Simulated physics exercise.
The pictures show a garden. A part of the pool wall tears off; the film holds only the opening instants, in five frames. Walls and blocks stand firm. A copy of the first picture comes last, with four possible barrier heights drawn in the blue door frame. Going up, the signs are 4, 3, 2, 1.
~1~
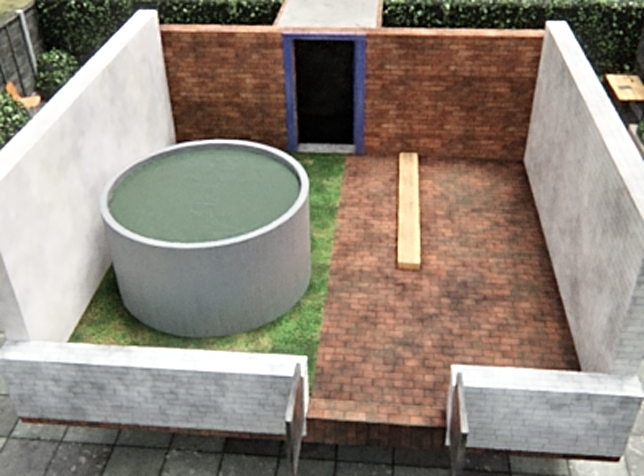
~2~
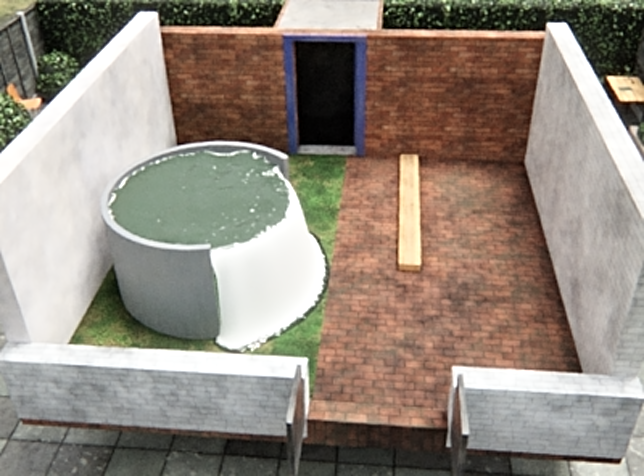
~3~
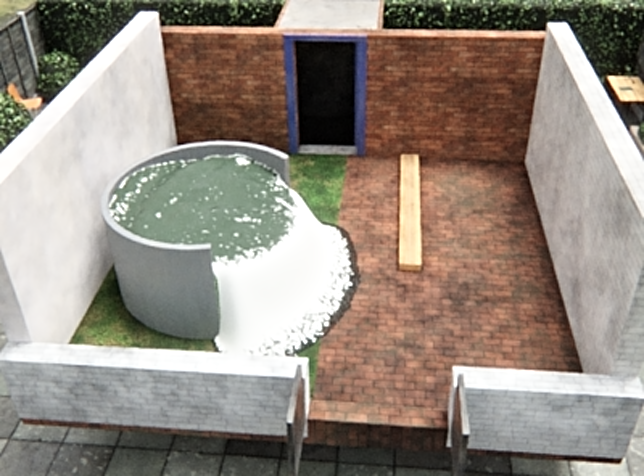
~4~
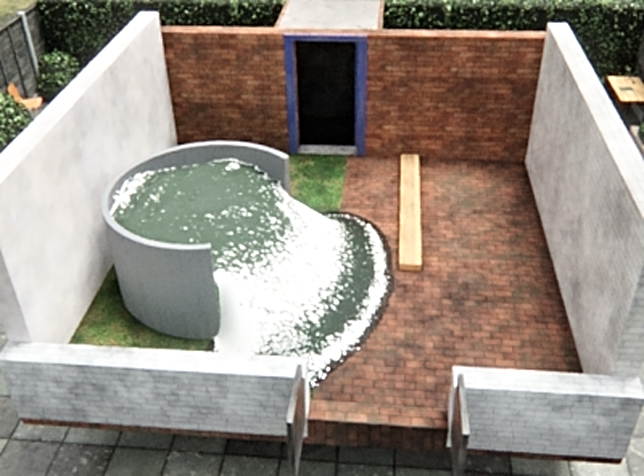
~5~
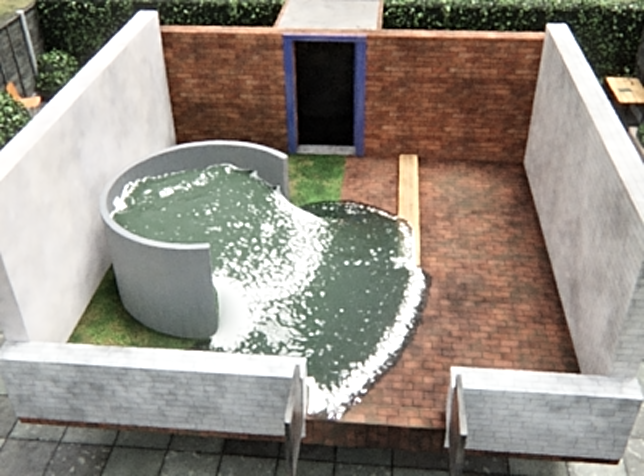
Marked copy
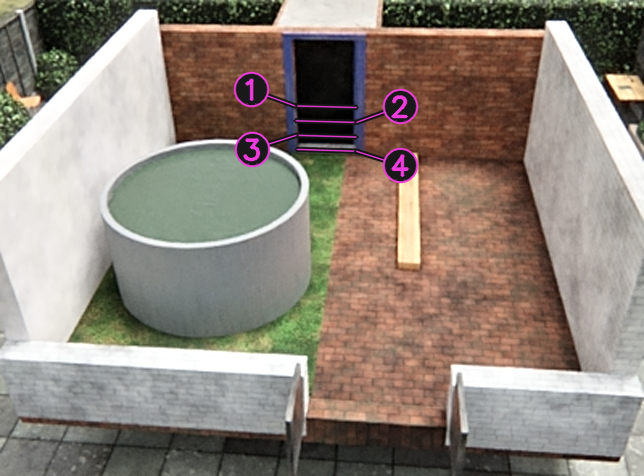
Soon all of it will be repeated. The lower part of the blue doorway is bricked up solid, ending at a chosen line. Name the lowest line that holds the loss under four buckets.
Take 3.
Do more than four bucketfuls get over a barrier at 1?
No, that is safe.
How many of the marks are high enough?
Three of the four.
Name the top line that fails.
That is line 4.
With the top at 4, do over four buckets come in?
Yes, it does.
On the marked copy, 1 at (325, 106); 2 at (326, 121); 3 at (326, 136); 4 at (326, 150); from the bottom up 4, 3, 2, 1.
Choosing 1, nothing gets over.
Choosing 2, nothing gets over.
Choosing 3, nothing gets over.
Choosing 4, about 11 bucketfuls get in.
